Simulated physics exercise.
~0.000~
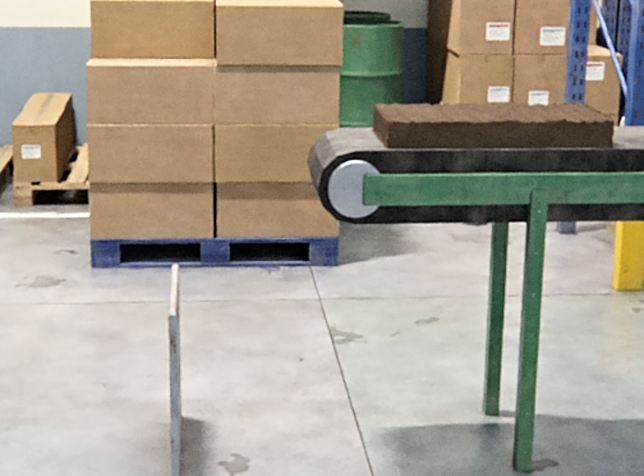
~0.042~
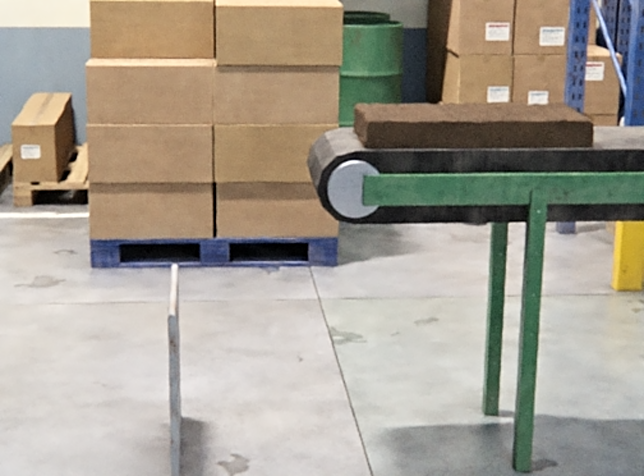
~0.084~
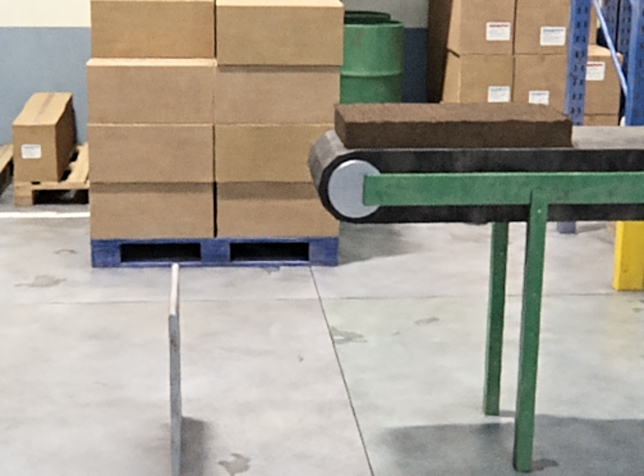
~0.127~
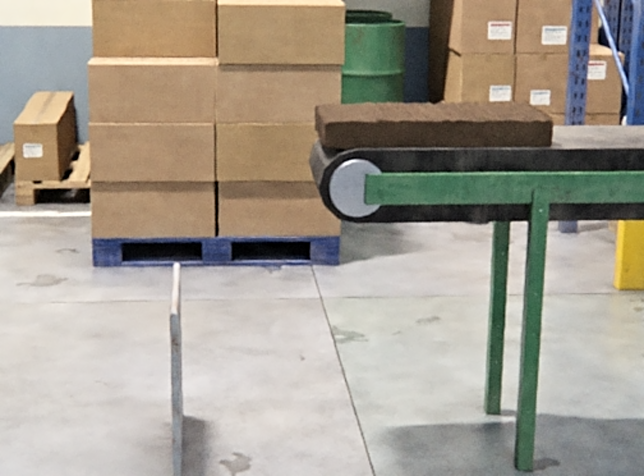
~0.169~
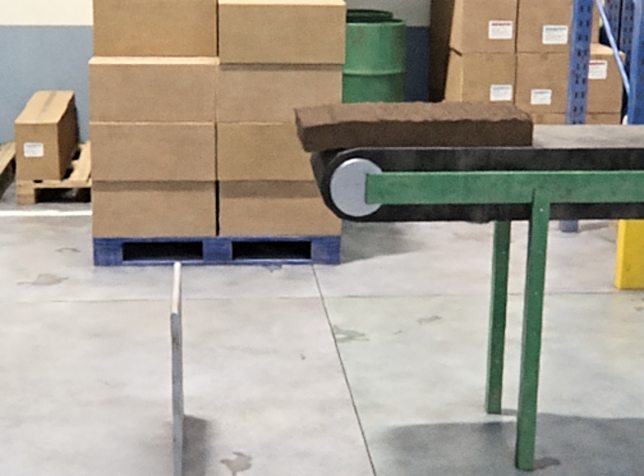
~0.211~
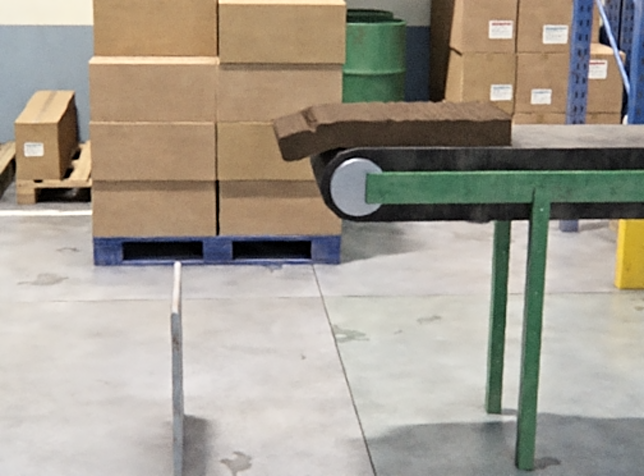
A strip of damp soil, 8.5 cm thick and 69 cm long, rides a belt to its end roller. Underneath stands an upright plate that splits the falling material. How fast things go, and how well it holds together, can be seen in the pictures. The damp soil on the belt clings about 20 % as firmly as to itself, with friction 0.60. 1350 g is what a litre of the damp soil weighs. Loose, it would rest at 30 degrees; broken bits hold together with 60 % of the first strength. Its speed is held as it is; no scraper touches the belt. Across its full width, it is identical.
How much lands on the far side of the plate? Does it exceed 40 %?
Yes.
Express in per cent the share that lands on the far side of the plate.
Estimate: Some 60 per cent.
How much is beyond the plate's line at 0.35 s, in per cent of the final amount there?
The figure is about 0 %.
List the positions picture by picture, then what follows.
In the first frame, foremost bit of the damp soil at (388, 142).
In the second frame, foremost bit of the damp soil at (367, 142).
In the third frame, foremost bit of the damp soil at (346, 146), 4 % of it past the top of the roller, in one piece.
In the fourth frame, foremost bit of the damp soil at (325, 128), 14 % of it past the top of the roller, in one piece.
In the fifth frame, foremost bit of the damp soil at (303, 133), 23 % of it past the top of the roller, in one piece.
In the sixth frame, foremost bit of the damp soil at (280, 144), 32 % of it past the top of the roller, cracking.
After 0.35 s, 0 % is beyond the plate's line.
After 0.52 s, 15 % is beyond the plate's line.
After 0.69 s, 40 % is beyond the plate's line.
After 0.85 s, 60 % is beyond the plate's line.
After 1.98 s, 61 % is beyond the plate's line.
